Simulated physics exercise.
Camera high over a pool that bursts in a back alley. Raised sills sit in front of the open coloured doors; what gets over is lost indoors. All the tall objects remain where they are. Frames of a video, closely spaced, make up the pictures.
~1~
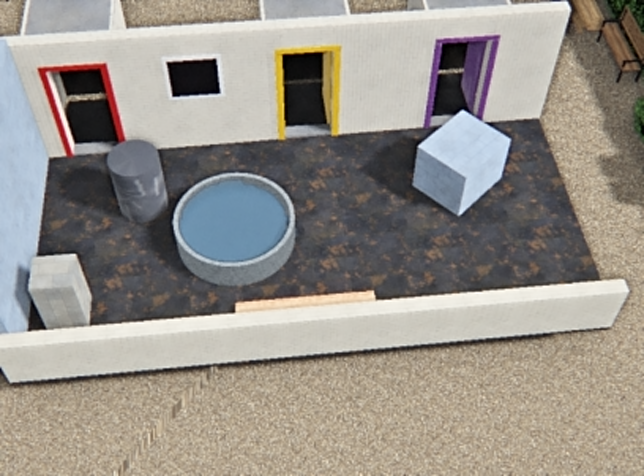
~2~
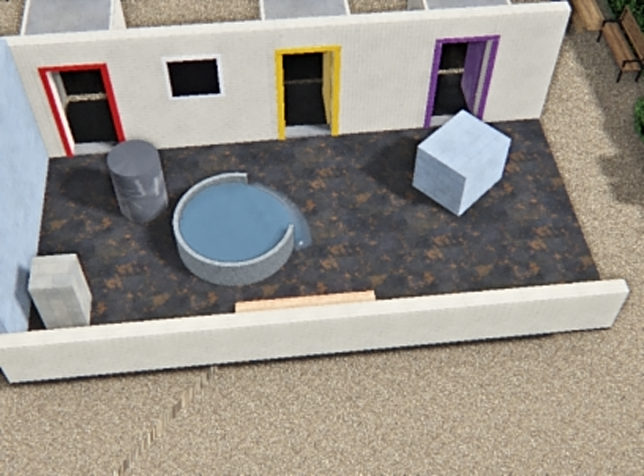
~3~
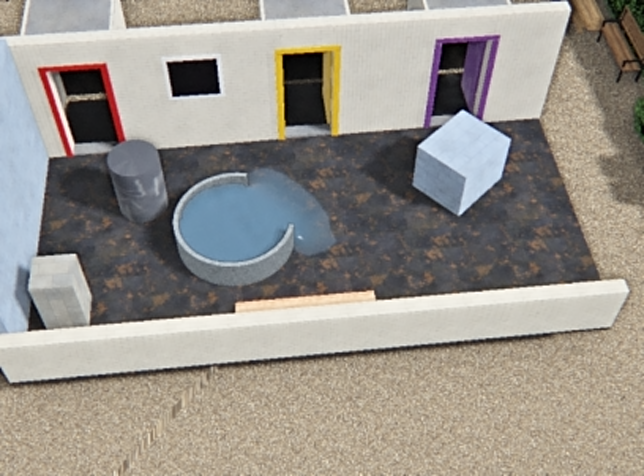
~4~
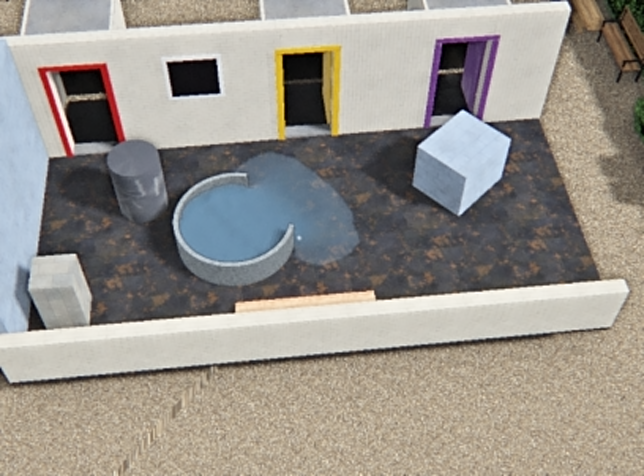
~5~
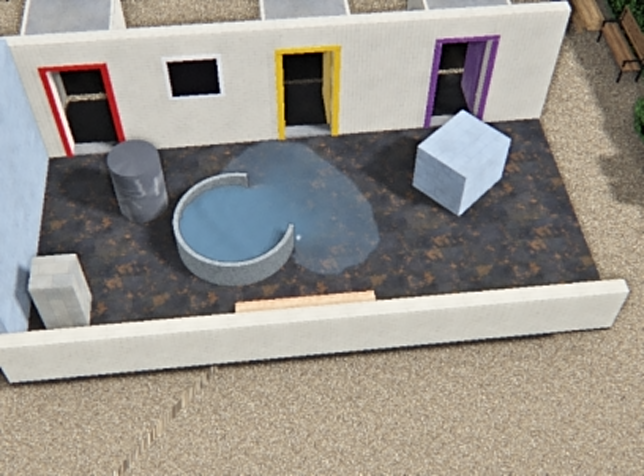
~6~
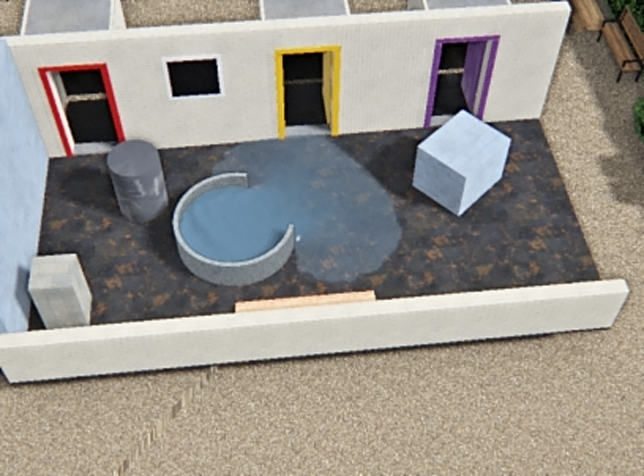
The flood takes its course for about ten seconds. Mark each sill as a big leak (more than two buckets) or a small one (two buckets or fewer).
Yellow door: Big; purple door: Big; red door: Small.
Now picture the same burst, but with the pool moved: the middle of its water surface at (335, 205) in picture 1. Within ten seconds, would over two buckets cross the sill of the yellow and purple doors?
In that case the yellow door remains beneath it and the purple door tops that amount.
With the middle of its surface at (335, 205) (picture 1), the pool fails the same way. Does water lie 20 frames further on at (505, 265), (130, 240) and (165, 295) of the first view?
My reading is hit by the flood first, missed by the flood next and missed by the flood last.
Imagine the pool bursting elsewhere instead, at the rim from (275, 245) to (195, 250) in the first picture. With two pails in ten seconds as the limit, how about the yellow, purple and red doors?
Result per door - yellow door: Does not exceed; purple door: Does not exceed; red door: Exceeds.
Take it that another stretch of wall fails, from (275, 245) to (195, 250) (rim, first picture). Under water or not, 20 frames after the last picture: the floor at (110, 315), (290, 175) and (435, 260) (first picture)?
Submerged, bone-dry, submerged.
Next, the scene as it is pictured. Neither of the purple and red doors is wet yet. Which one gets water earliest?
That would be the one in purple.
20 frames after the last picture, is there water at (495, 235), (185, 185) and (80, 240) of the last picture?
Point by point: Inundated, inundated, not yet wet.
A moment on, water covers 25 % of the floor; the yellow door under two buckets in, the purple door not reached, the red door not reached.
Next, water covers 35 % of the floor; the yellow door over two buckets in, the purple door wet at the sill, nothing in, the red door not reached.
Then, water covers 50 % of the floor; the yellow door far over two buckets in, the purple door over two buckets in, the red door not reached.
Later, water covers 50 % of the floor; the yellow door far over two buckets in, the purple door over two buckets in, the red door wet at the sill, nothing in.
In the end, water covers 70 % of the floor; the yellow door far over two buckets in, the purple door far over two buckets in, the red door wet at the sill, nothing in.
